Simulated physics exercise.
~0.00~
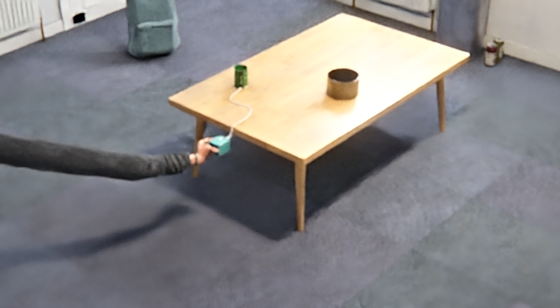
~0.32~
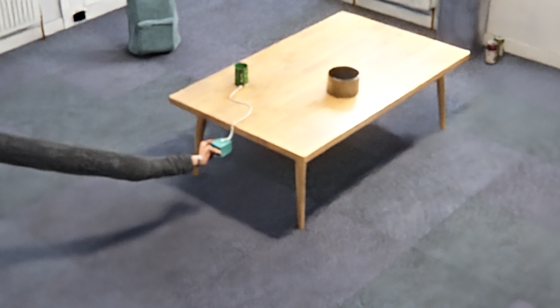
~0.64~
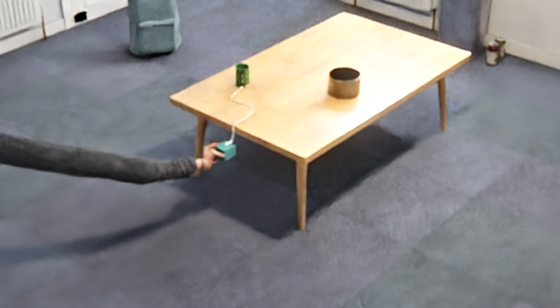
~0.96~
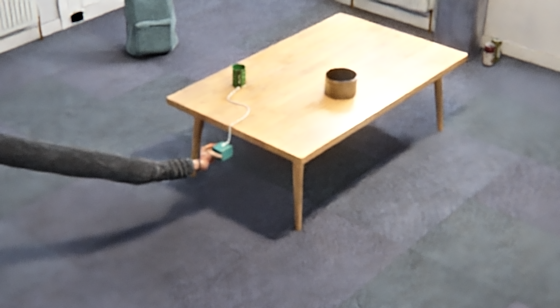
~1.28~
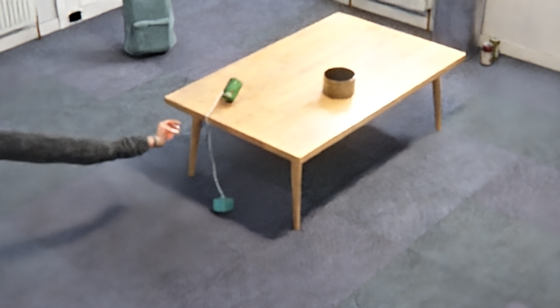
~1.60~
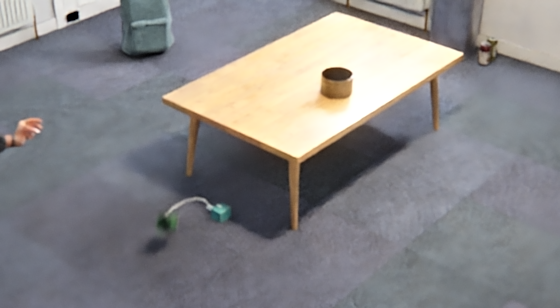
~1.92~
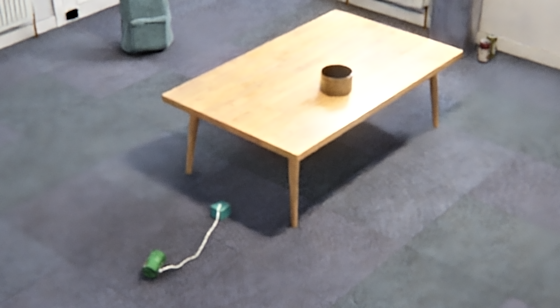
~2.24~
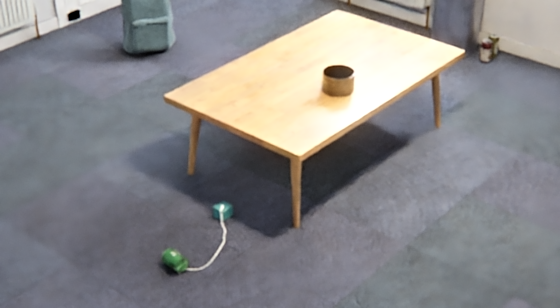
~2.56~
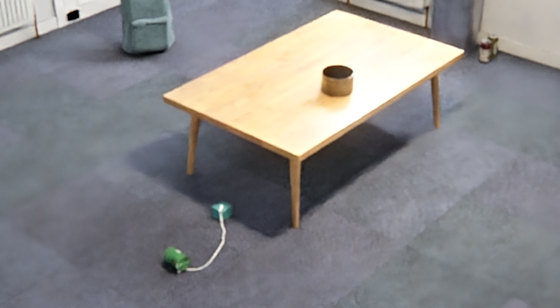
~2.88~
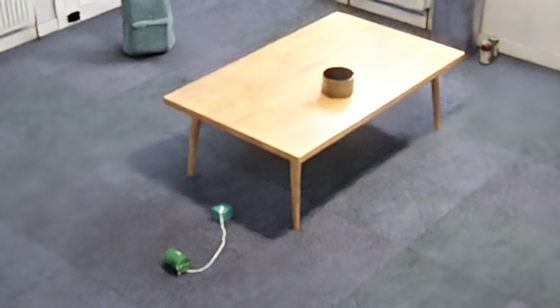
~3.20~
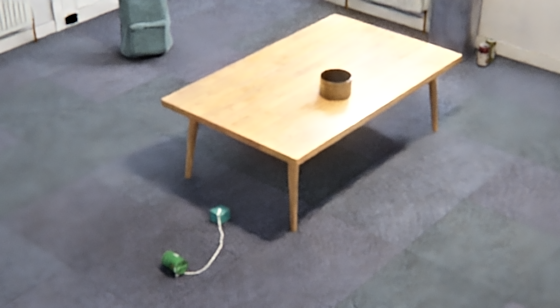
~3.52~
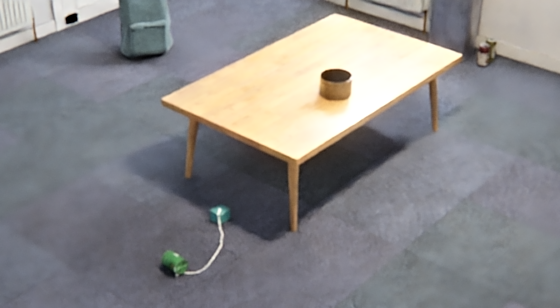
A hand reaching in from the left holds a small turquoise block beside a low wooden table, with a pale string running from it up to a green cup on the tabletop. The view looks down on a grey-blue carpeted room, with a brownish pot on the table and a teal bag behind it. The fingers let go and the block drops to the floor, tipping the cup and tugging it toward the edge. As the hand withdraws, the cup goes over and lands on the carpet. It shifts slightly, then lies on its side, still tied to the block, while the pot stays put.
